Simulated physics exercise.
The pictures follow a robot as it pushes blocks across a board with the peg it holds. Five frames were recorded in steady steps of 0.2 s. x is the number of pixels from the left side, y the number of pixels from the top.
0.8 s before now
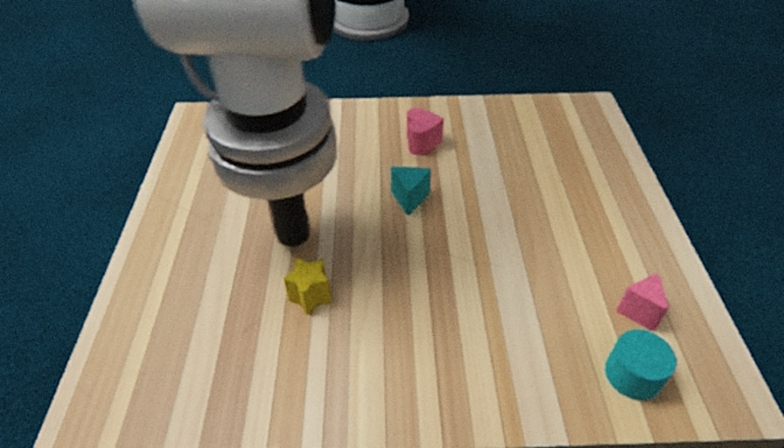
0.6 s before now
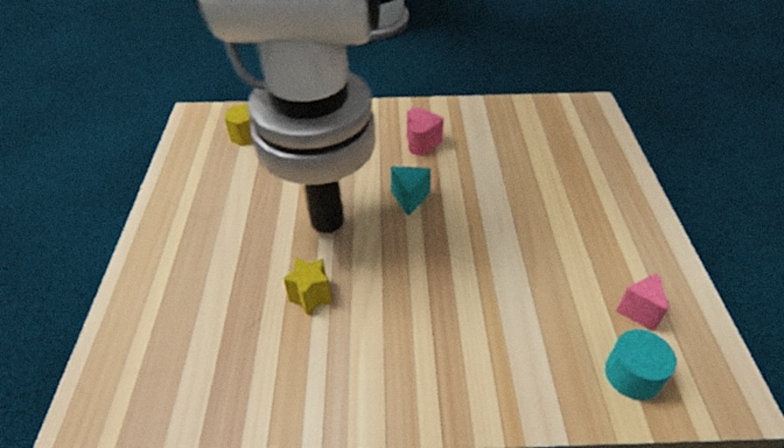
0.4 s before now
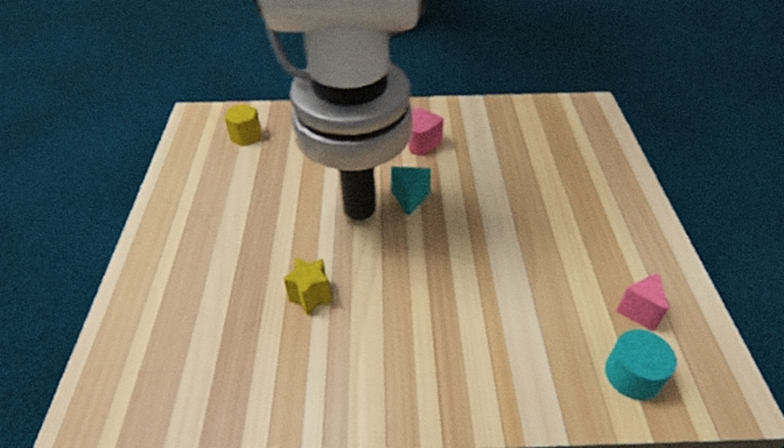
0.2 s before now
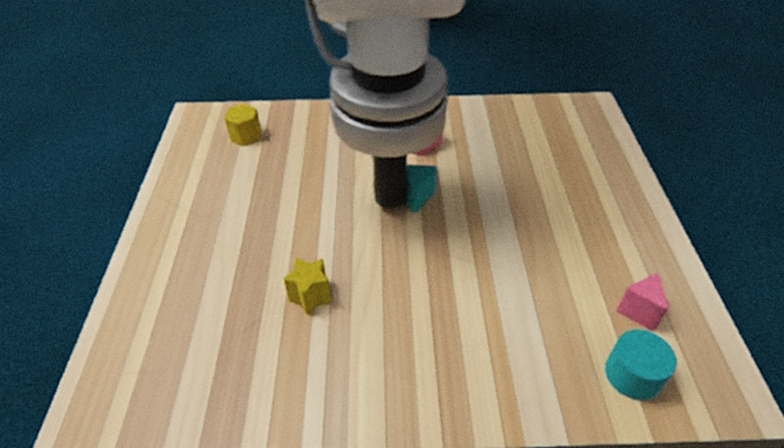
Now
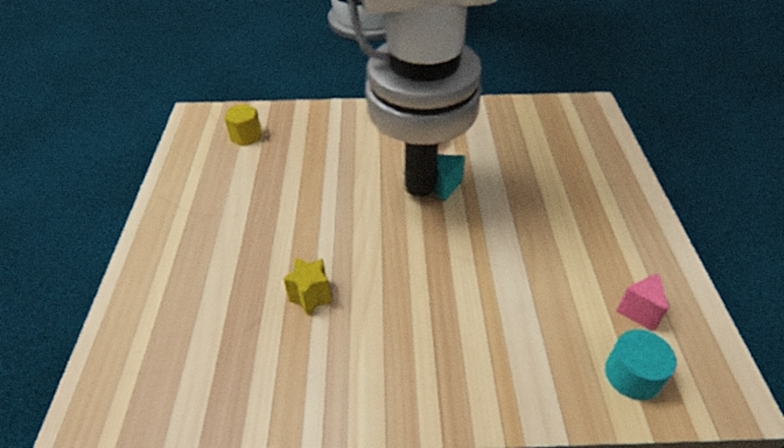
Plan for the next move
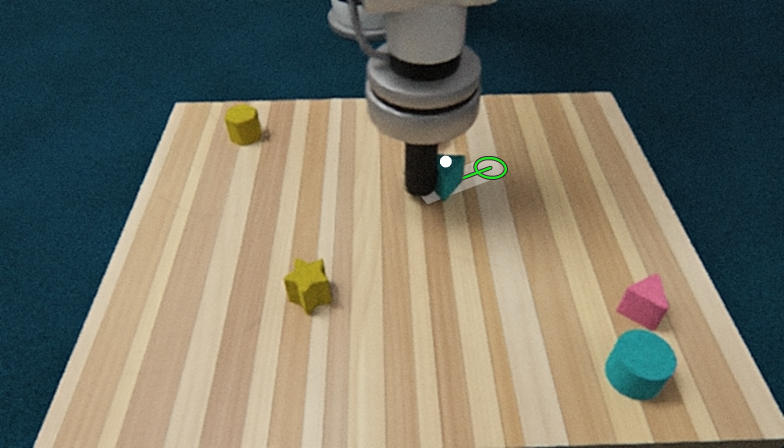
On a striped wooden board, a robot arm with a black peg moved right, past a yellow star, and nudged a turquoise triangular block a little to the right and slightly away.
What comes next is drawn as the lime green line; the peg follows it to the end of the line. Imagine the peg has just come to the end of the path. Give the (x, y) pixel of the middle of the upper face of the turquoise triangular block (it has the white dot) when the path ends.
It sits at (517, 136).
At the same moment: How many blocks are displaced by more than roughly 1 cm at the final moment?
Total: One.
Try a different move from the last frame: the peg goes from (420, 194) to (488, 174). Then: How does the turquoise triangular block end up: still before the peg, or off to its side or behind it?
Looking at the end of the path, the turquoise triangular block is still being driven ahead.
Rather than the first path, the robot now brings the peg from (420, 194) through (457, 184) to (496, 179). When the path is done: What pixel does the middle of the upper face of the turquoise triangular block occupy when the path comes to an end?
At the end it should sit near (514, 141).
The drawn path runs in a line from (420, 194) to (491, 168); the dot is on the turquoise triangular block.
What follows on the original path. Halfway along, peg at (457, 173); turquoise triangular block at (482, 148).
At the end, peg at (492, 160); pink heart block not moved; turquoise triangular block at (517, 136).
